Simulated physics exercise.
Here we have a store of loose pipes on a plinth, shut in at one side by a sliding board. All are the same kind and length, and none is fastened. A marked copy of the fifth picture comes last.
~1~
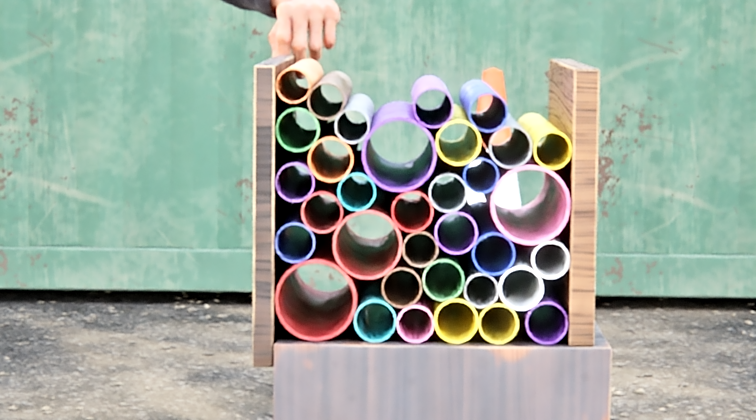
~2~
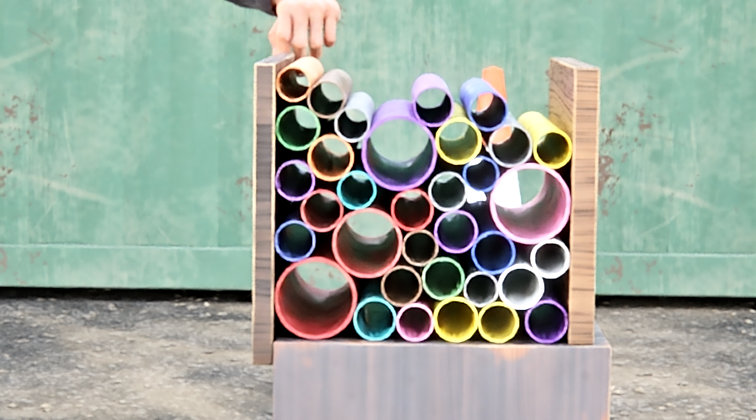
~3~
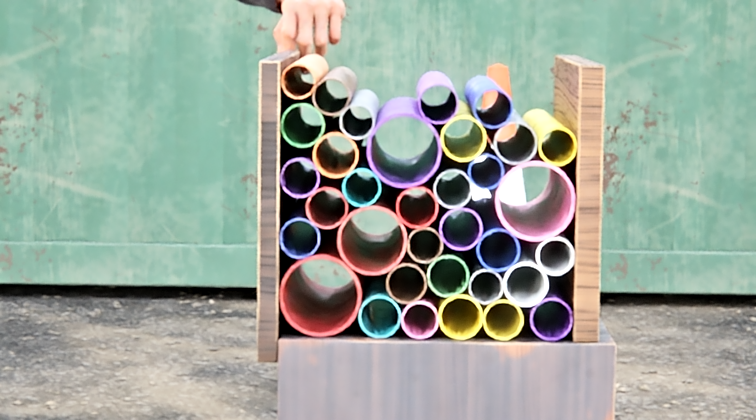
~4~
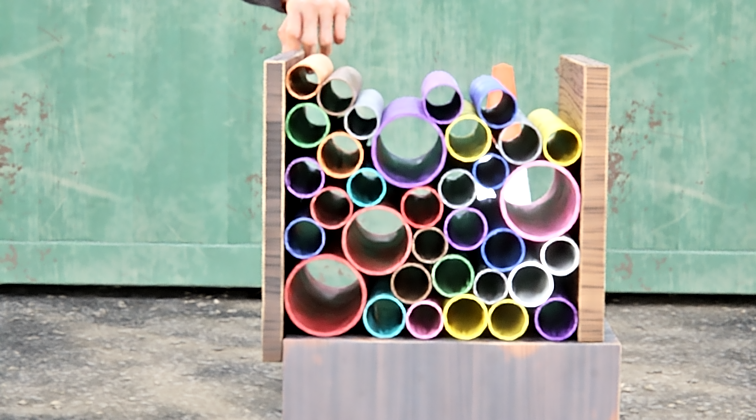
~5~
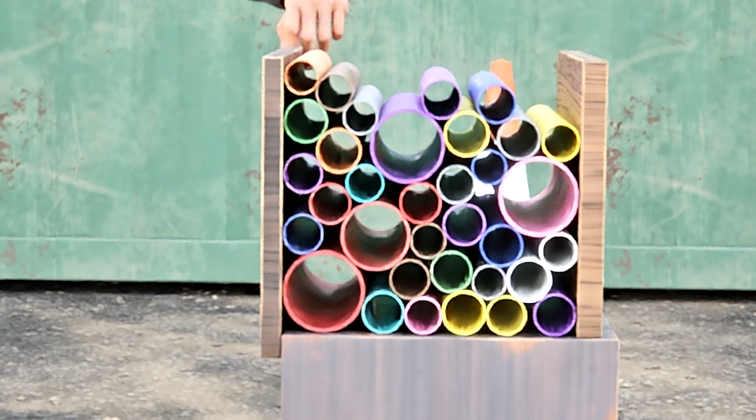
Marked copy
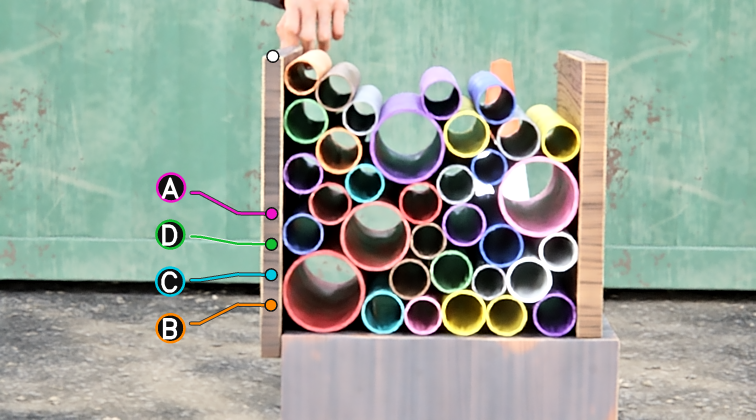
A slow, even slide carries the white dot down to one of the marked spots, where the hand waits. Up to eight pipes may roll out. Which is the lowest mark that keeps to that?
Lower it to D and no more.
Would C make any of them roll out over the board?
Yes.
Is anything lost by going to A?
Yes.
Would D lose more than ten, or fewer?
Fewer than ten.
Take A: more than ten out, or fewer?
It loses fewer than ten.
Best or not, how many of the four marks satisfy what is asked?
Two of the four.
On the marked copy, A at (271, 214); B at (271, 305); C at (271, 275); D at (271, 244); the white dot at (273, 57).
Taking D. A third of the way, top of the board (284, 140).
Two thirds of the way, top of the board (283, 234).
When it is over, top of the board (283, 243), six out over the board.
As for the rest, A three out over the board; B more than eight out over the board; C more than eight out over the board.
